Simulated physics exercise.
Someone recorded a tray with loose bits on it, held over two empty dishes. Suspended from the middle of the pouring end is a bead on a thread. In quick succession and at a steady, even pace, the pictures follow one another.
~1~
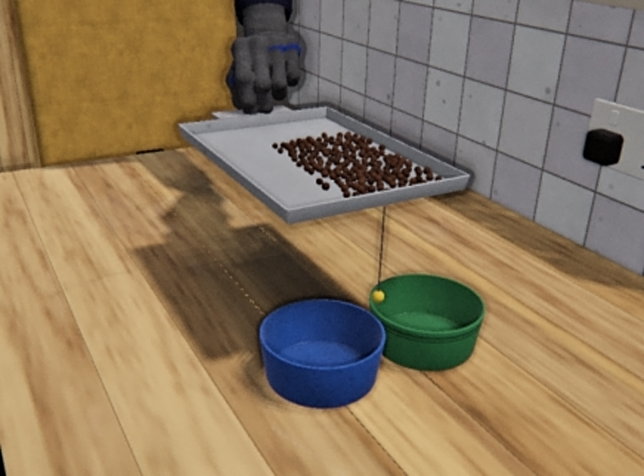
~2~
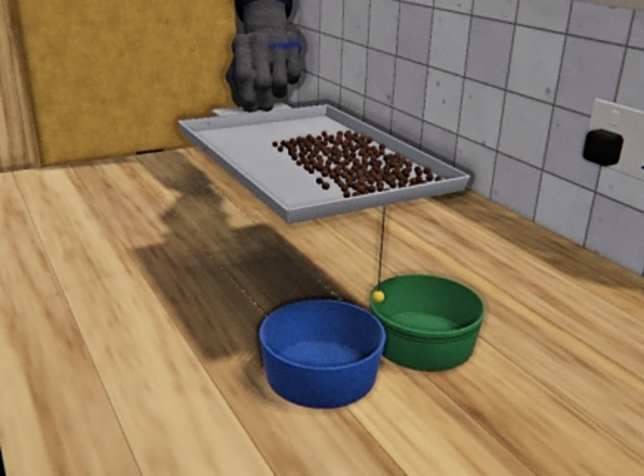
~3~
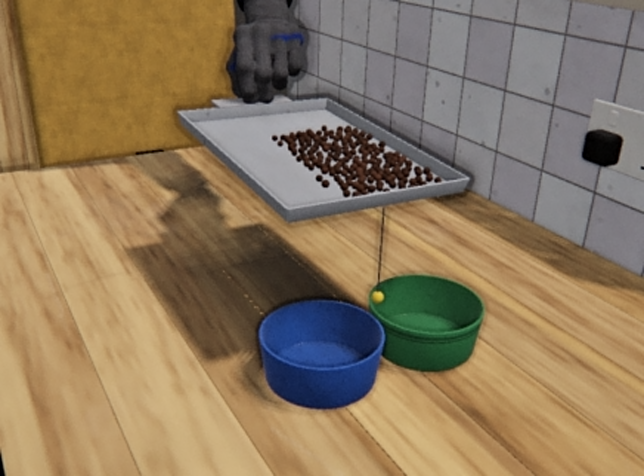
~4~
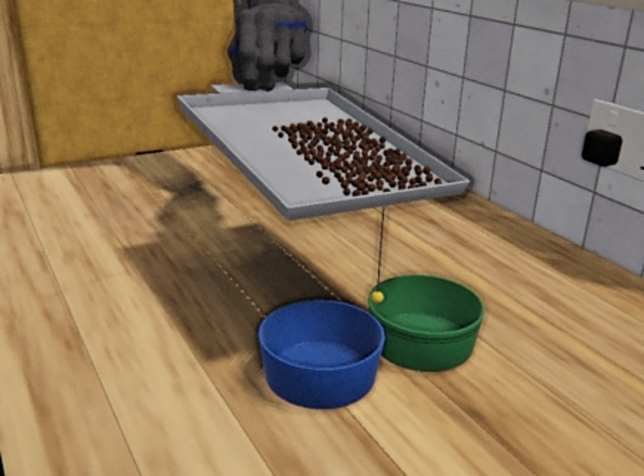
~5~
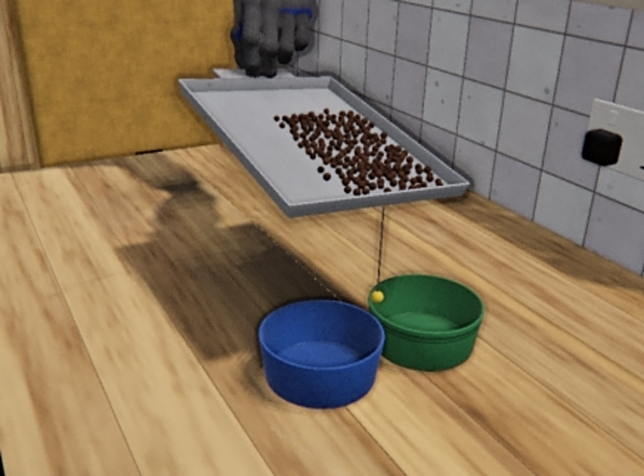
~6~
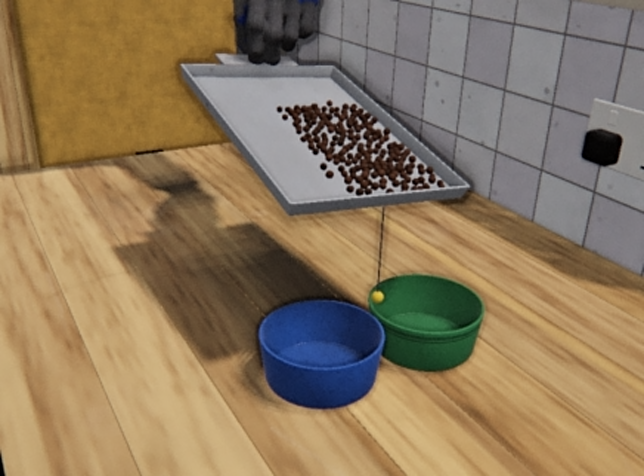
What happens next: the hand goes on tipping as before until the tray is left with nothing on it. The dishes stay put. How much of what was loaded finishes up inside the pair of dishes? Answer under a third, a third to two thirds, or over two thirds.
Inside the pair of dishes: Over two thirds.
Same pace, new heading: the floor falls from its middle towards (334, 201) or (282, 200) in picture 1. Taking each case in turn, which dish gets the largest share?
First spot: The leftmost dish, second spot: The leftmost dish.
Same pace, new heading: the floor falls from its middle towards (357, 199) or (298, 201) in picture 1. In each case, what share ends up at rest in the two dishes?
In turn, 60 percent and then 100 percent.
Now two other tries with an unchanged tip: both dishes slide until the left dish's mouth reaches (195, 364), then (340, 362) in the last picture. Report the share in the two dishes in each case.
About 0% on the first try and 60% on the second.
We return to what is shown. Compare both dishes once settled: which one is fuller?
Answer: The rightmost one.
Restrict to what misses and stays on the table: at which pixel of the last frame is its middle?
About (520, 361) in the last picture.
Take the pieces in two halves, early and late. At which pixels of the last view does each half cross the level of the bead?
Roughly (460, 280) first, then roughly (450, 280).
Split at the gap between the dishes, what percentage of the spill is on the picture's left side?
Around 10 %.
Soon after the last picture, tray tipped steeply; all on the tray.
A little later, tray tipped right over; about half on the tray; about a quarter in the right dish; about a quarter in the air.
Later still, tray tipped past a quarter turn; nearly all in the right dish; a small part outside both.
At rest, tray tipped past a quarter turn; none in the left dish; nearly all in the right dish; a small part outside both.
